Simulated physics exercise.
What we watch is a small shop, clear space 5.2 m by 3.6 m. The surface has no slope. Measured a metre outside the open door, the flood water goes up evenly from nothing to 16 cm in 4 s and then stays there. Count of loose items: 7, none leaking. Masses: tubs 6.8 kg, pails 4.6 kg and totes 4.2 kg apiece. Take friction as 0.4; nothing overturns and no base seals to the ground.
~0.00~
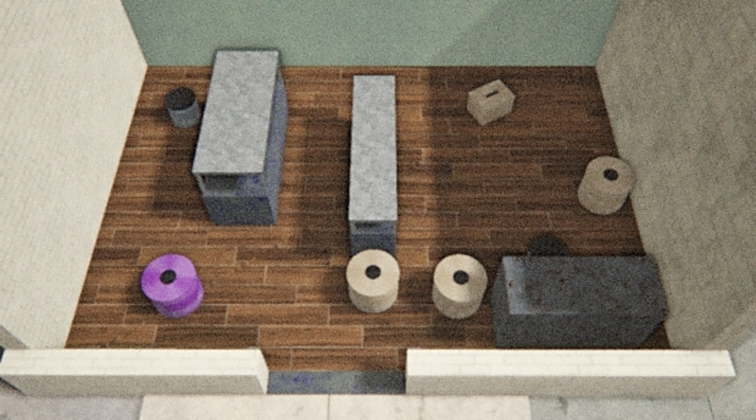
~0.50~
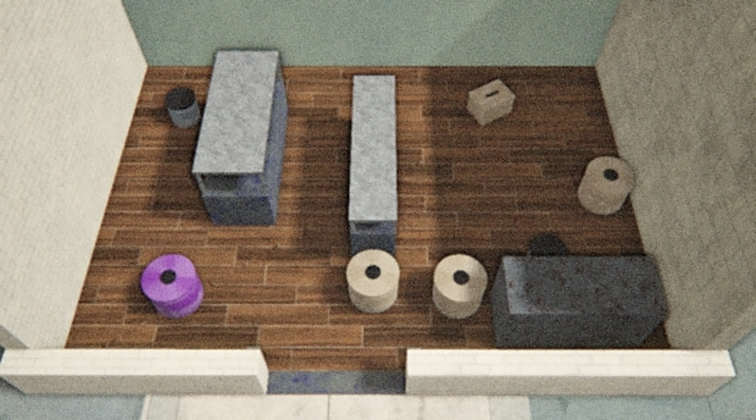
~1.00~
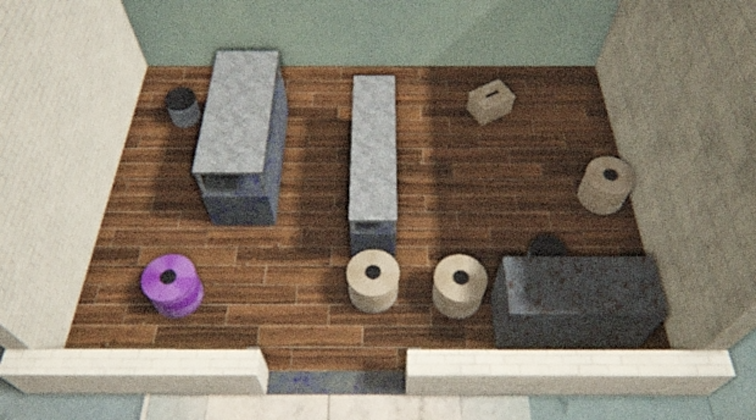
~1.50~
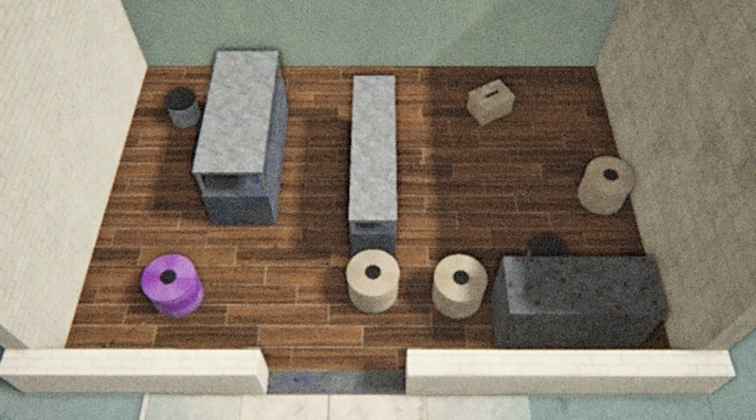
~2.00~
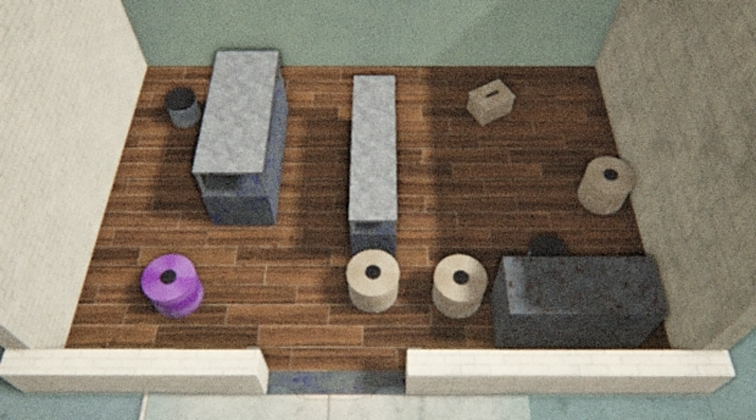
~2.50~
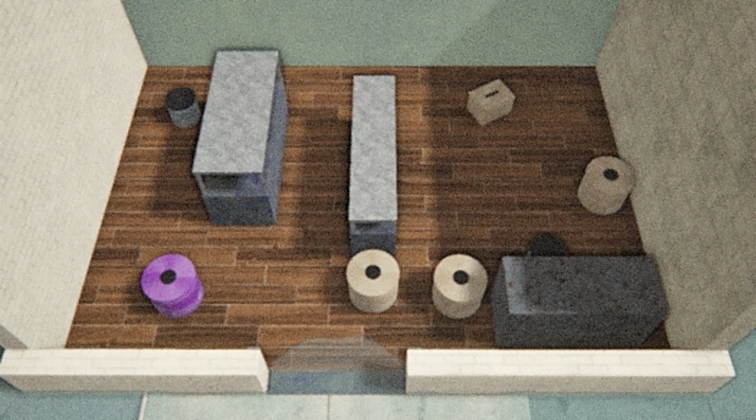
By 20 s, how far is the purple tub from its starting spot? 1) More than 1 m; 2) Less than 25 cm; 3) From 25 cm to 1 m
Option 3: From 25 cm to 1 m.
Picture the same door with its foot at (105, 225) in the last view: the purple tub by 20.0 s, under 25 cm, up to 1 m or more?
In that case the purple tub would have gone a great distance.
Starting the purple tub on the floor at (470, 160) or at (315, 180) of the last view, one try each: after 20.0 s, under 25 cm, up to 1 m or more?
Try one - it is pushed slightly; try two - it is swept a long way.
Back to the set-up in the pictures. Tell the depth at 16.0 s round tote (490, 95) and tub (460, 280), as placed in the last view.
Depths: Near 8 cm, then near 6 cm.
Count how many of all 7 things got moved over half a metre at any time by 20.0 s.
6 of them.
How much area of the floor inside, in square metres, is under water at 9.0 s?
About 16 m2.
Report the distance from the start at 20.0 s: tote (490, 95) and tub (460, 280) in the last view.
Net displacement, in order: 120 cm; 20 cm.
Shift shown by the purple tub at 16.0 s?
I'd put it at around 30 cm.
After 4.0 s the purple tub is near (168, 277), 0.0 m from its start, aground; 0 afloat.
After 9.0 s the purple tub is near (168, 277), 0.0 m from its start, aground; 0 afloat.
After 16.0 s the purple tub is near (188, 305), 0.3 m from its start, afloat; 7 afloat.
After 20.0 s the purple tub is near (216, 253), 0.4 m from its start, afloat; 7 afloat.
